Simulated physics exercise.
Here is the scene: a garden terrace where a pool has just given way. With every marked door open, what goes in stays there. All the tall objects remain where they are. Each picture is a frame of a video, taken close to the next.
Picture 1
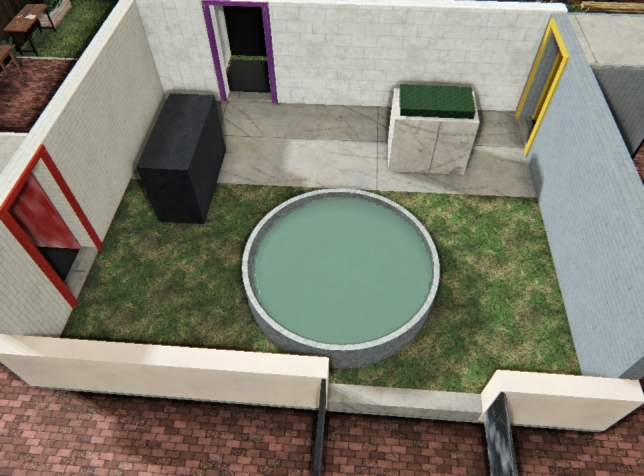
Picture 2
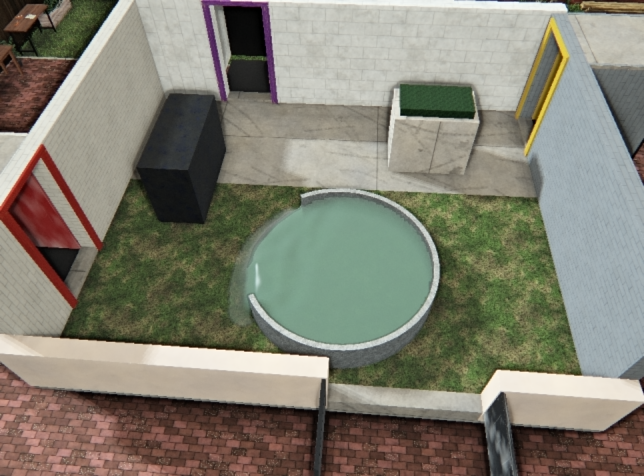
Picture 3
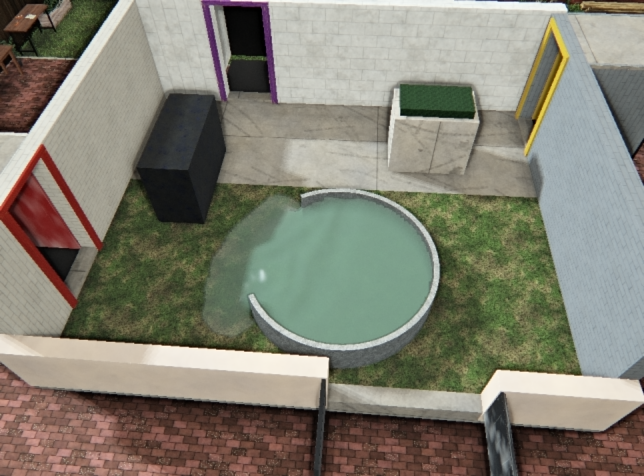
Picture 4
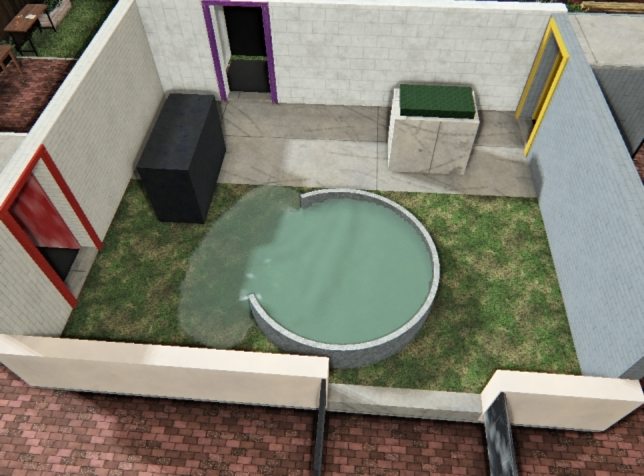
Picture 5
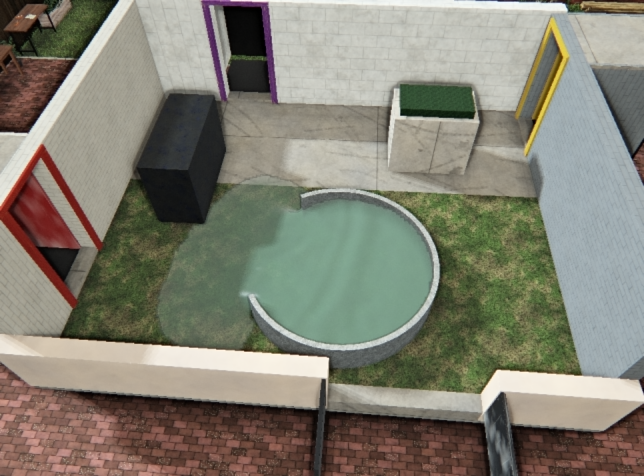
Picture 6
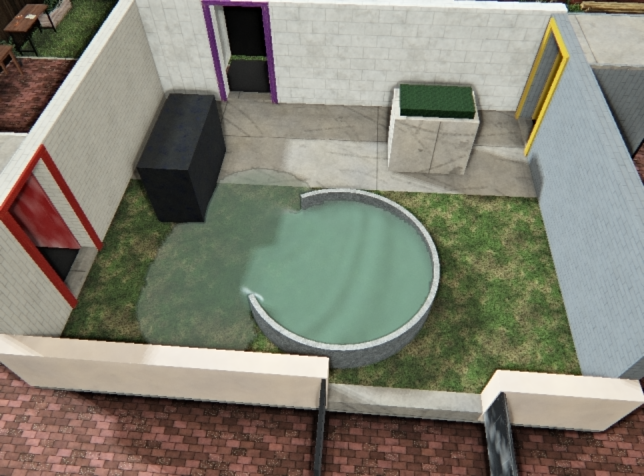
A round, stone-rimmed pool of green water sits on the grass of a walled garden terrace, seen from high above by a still camera. A black box stands behind it to the left, a pale cabinet with a green top to the right, with red, purple and yellow doorways around. The pool's left wall opens, and water pours out, spreading leftward across the grass in a thin, widening sheet.
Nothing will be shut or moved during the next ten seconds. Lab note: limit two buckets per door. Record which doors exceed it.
Outcome: The yellow door will keep it to two buckets; the red door will be overrun; the purple door will be overrun.
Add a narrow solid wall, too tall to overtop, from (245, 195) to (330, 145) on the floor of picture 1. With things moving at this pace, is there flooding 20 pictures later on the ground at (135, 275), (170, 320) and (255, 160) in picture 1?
The first spot is swamped, the second swamped, the third swamped.
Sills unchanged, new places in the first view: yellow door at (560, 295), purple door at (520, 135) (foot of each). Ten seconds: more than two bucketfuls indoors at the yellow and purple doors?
Note: Yellow door lets in too little; purple door lets in too little.
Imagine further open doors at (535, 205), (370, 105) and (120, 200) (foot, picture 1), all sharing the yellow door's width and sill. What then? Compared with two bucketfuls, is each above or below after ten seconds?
Below, below, above.
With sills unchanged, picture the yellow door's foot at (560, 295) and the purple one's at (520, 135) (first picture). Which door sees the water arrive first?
Result: The red door.
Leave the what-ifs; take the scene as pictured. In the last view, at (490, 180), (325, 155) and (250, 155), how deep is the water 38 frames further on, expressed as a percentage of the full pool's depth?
Approx. values, in order: 0 %, 4 %, 10 %.
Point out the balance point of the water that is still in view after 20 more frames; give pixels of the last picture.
About (238, 244).
A moment on, water covers 25 % of the floor; the yellow door not reached, the red door not reached, the purple door not reached.
Next, water covers 35 % of the floor; the yellow door not reached, the red door under two buckets in, the purple door wet at the sill, nothing in.
Then, water covers 55 % of the floor; the yellow door not reached, the red door far over two buckets in, the purple door over two buckets in.
Later, water covers 70 % of the floor; the yellow door wet at the sill, nothing in, the red door far over two buckets in, the purple door over two buckets in.
In the end, water covers 80 % of the floor; the yellow door wet at the sill, nothing in, the red door far over two buckets in, the purple door over two buckets in.
